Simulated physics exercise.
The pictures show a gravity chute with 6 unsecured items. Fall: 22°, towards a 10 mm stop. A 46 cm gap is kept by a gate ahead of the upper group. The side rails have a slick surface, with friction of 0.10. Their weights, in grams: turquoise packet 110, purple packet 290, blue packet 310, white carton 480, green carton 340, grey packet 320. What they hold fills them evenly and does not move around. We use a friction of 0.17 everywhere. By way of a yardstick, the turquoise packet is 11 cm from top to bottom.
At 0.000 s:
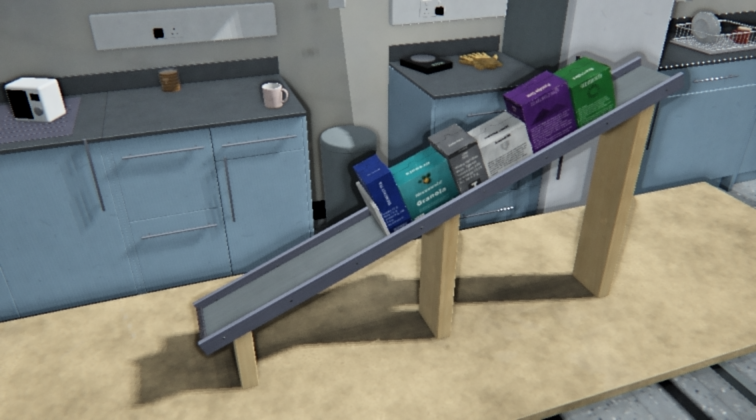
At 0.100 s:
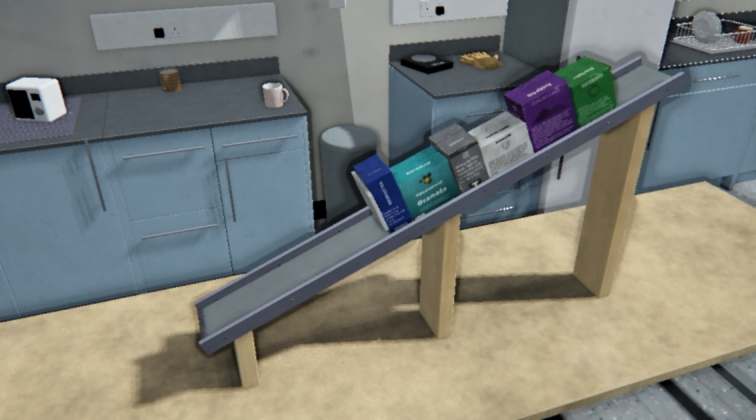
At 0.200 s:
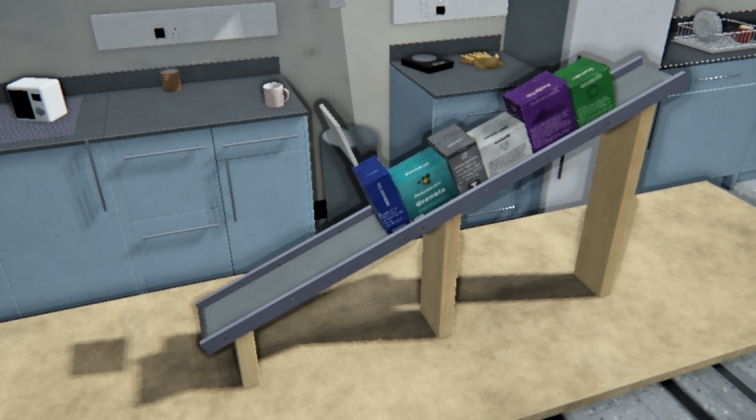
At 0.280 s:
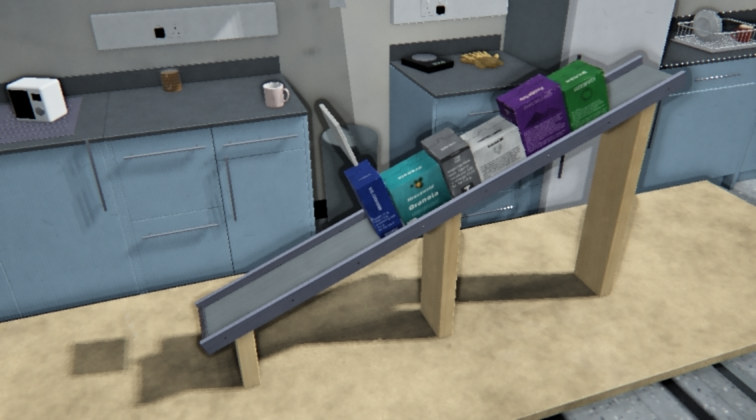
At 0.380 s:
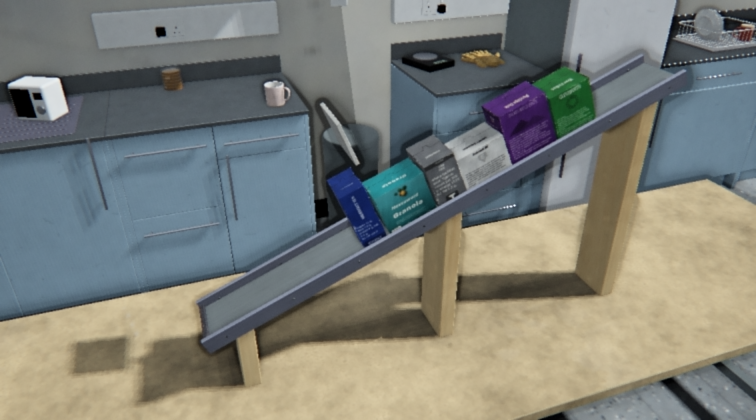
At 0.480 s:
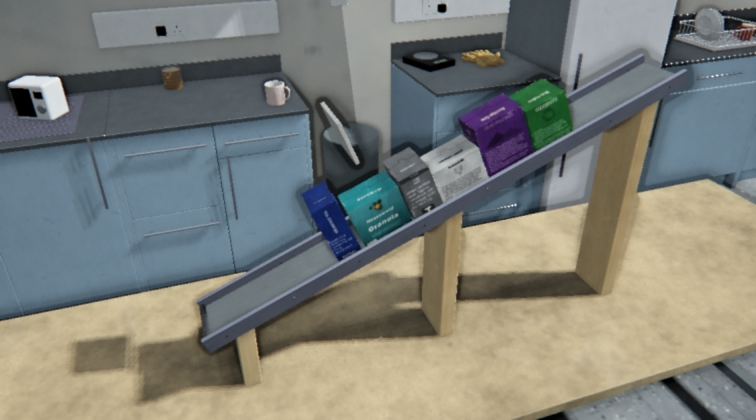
The clip opens on six packets and cartons resting in a row on a sloping chute in a kitchen, blue lowest and green highest. A thin pale panel appears above the blue packet, then the whole row slides a short way down to the left, slowly at first, then faster.
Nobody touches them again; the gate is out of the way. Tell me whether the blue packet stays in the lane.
Over and out.
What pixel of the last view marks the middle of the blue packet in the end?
It winds up close to (106, 393).
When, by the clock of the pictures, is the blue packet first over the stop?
It happens at about 0.9 s.
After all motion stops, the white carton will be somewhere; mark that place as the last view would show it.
You'll see it about at (301, 252) in the last picture.
By 0.68 s, leader 13 cm from the stop; blue packet near (253, 266).
By 0.78 s, blue packet near (201, 295).
When it is over (1.7 s), over the stop, blue packet; the other 5 in the lane. In the last view, blue packet near (106, 393).
